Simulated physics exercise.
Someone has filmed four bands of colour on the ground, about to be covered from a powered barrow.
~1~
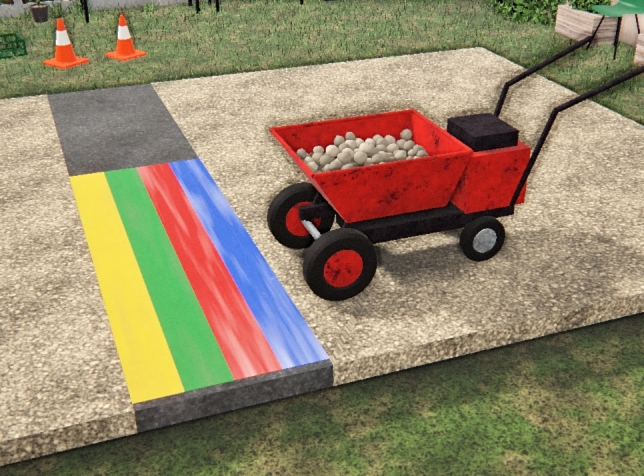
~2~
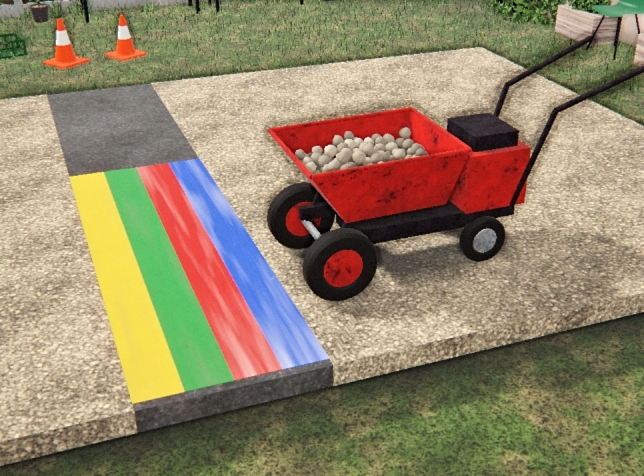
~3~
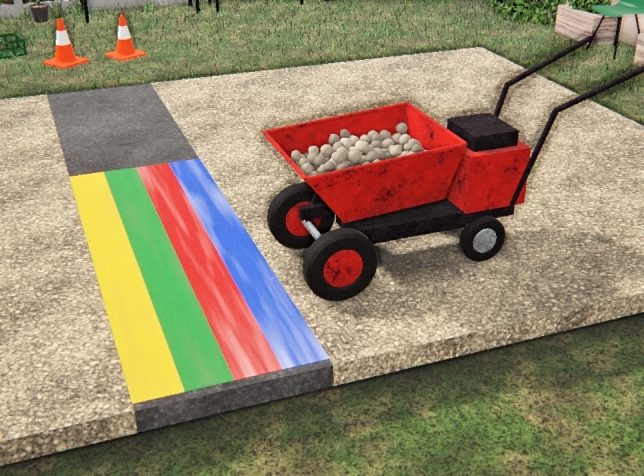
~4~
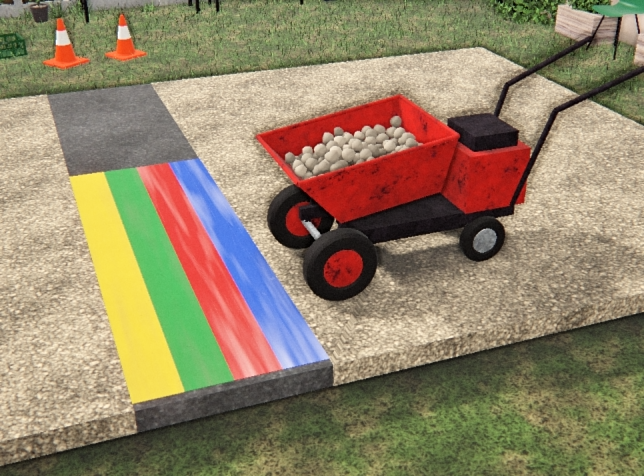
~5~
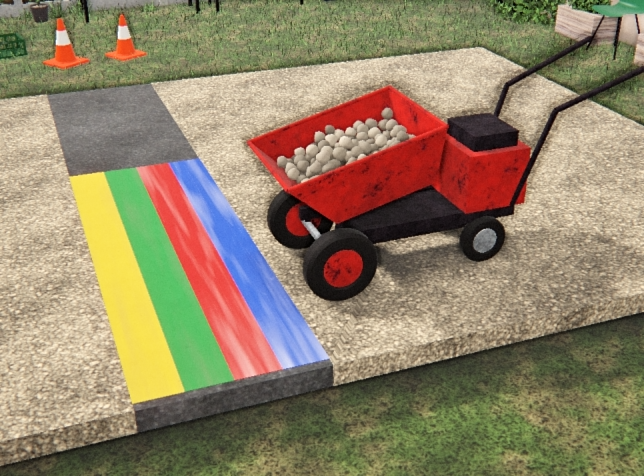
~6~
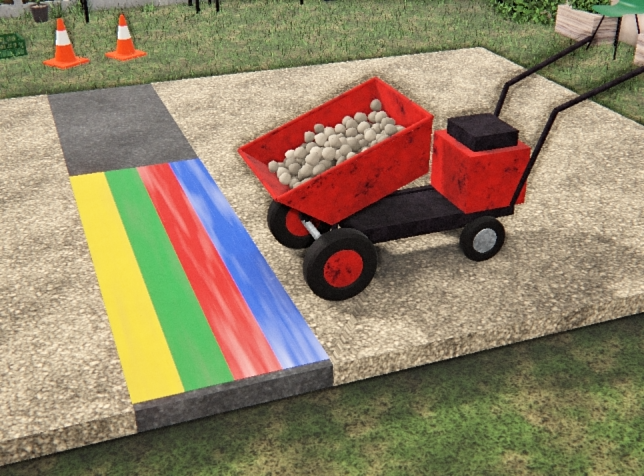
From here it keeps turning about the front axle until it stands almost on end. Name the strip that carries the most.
Most covered: The green band.
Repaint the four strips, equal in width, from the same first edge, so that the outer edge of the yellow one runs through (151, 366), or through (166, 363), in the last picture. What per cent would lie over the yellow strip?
Roughly 20 per cent, and 20 per cent.
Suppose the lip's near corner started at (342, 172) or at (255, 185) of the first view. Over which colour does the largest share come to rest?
First the red one, then the yellow strip.
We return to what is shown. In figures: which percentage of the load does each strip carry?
Blue strip: 0 %, red strip: 25 %, green strip: 35 %, yellow strip: 15 %.
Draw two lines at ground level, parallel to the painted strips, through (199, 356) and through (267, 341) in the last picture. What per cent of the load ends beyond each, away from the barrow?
About 40 and 80 per cent.
Shortly afterwards, skip tipped steeply; the whole lot in the skip.
Next, skip tipped right over; near two thirds in the skip; a little over the red strip; a little over the green strip; only a few over the yellow strip.
Some moments later, skip tipped right over; near a quarter in the skip; near a quarter over the red strip; near a third over the green strip; a little over the yellow strip; a little off the paint.
In the end, skip tipped right over; near a quarter in the skip; none at all over the blue strip; near a quarter over the red strip; near a third over the green strip; a little over the yellow strip; a little off the paint.
